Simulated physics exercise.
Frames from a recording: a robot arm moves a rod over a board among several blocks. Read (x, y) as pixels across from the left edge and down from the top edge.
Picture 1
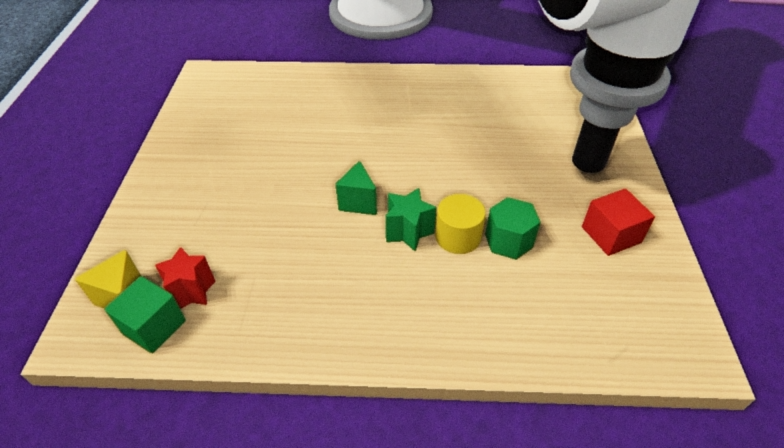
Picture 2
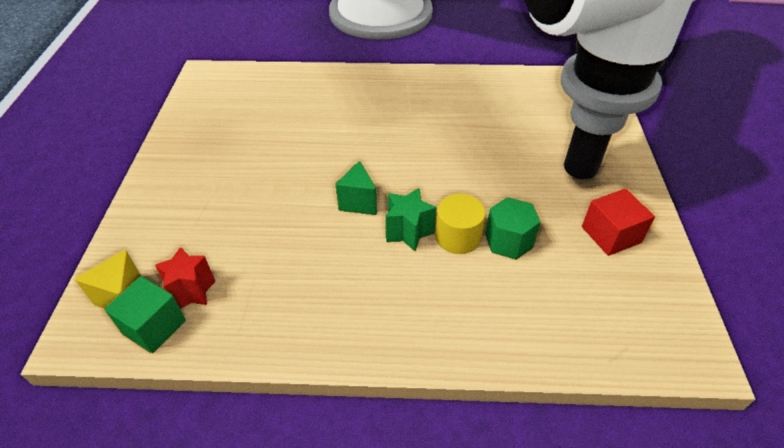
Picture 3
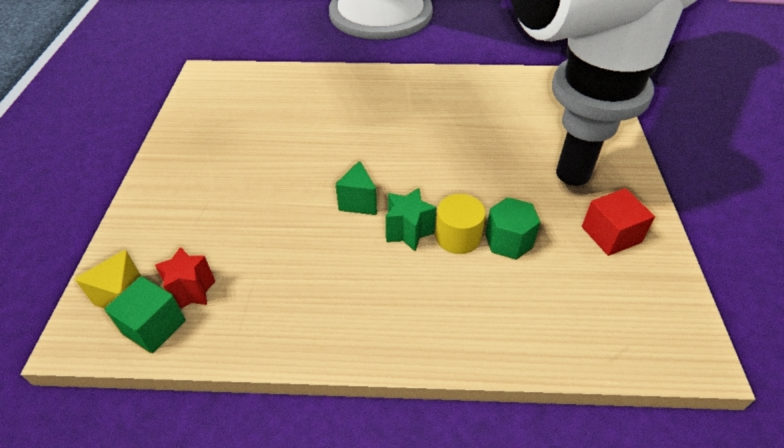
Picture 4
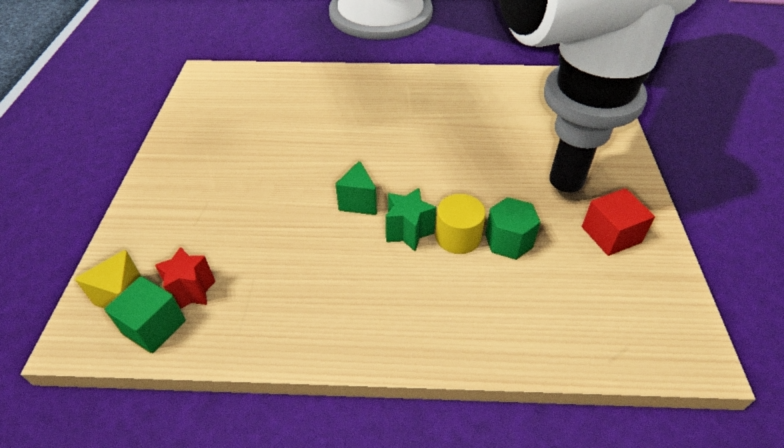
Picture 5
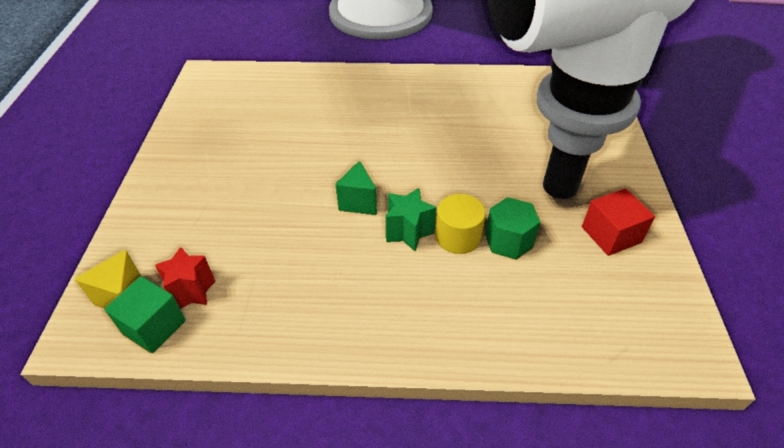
The robot arm moves its black rod slightly down and left above the red block.
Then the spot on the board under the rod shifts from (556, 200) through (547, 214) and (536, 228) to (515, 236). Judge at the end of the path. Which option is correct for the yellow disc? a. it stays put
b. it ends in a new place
The answer is b.
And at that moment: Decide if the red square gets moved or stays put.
When the path is over, the red square is still on its spot.
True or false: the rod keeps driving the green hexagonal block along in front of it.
This is true.
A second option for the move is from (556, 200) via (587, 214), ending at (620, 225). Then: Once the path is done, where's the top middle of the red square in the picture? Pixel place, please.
When the path ends, it will be at (656, 228).
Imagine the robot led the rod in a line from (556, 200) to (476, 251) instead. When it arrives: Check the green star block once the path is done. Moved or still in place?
Well, the green star block shifts from its place.
What follows on the original path. Halfway along, rod (545, 211); nothing pushed yet.
At the end, rod (518, 224); green star block (400, 203); yellow disc (446, 214); green hexagonal block (492, 231), turned 15° anticlockwise; red square not moved.
